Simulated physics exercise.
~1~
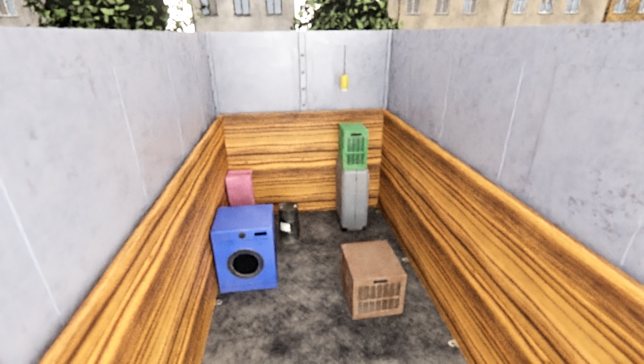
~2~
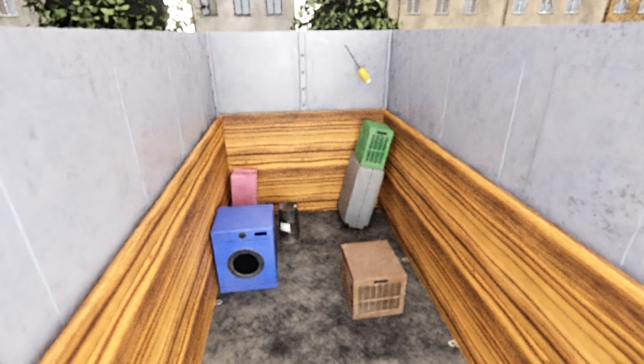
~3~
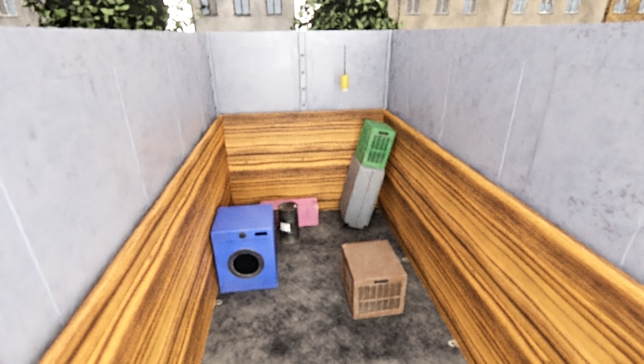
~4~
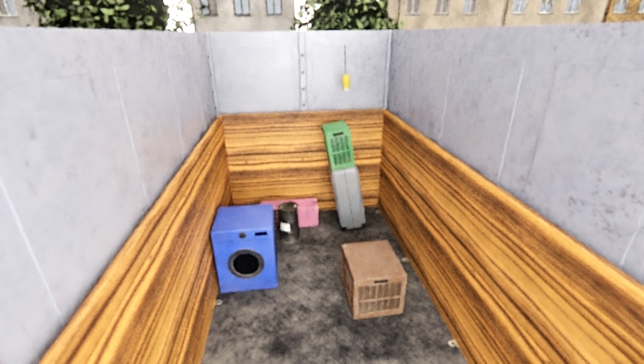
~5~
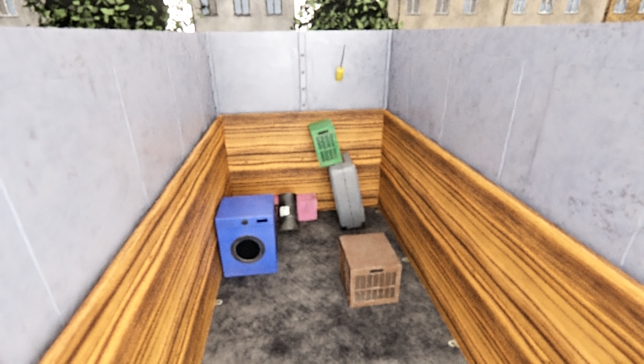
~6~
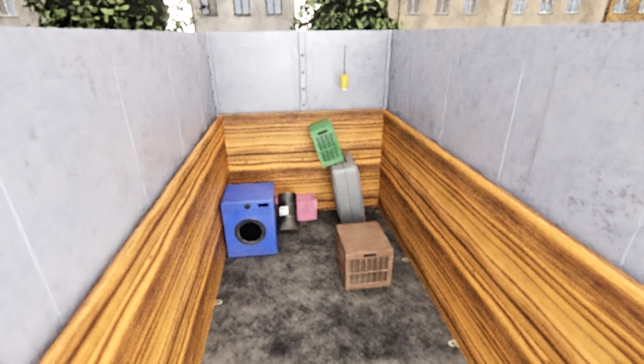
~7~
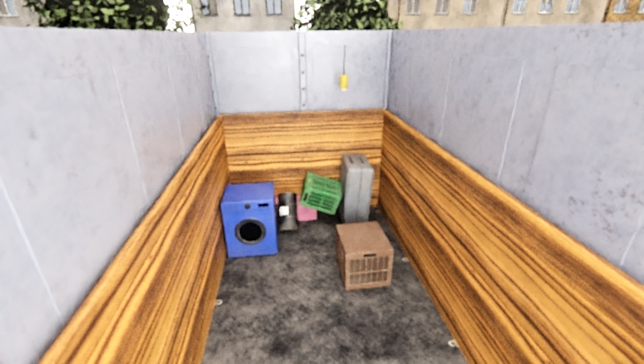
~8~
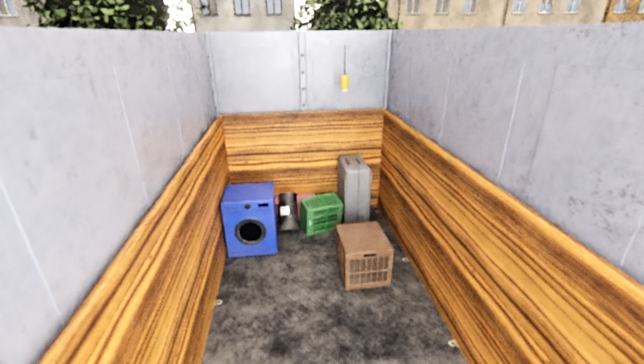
Grey case rocking in a van's load bay as a pink box topples, others slide forwards and a green crate falls down.
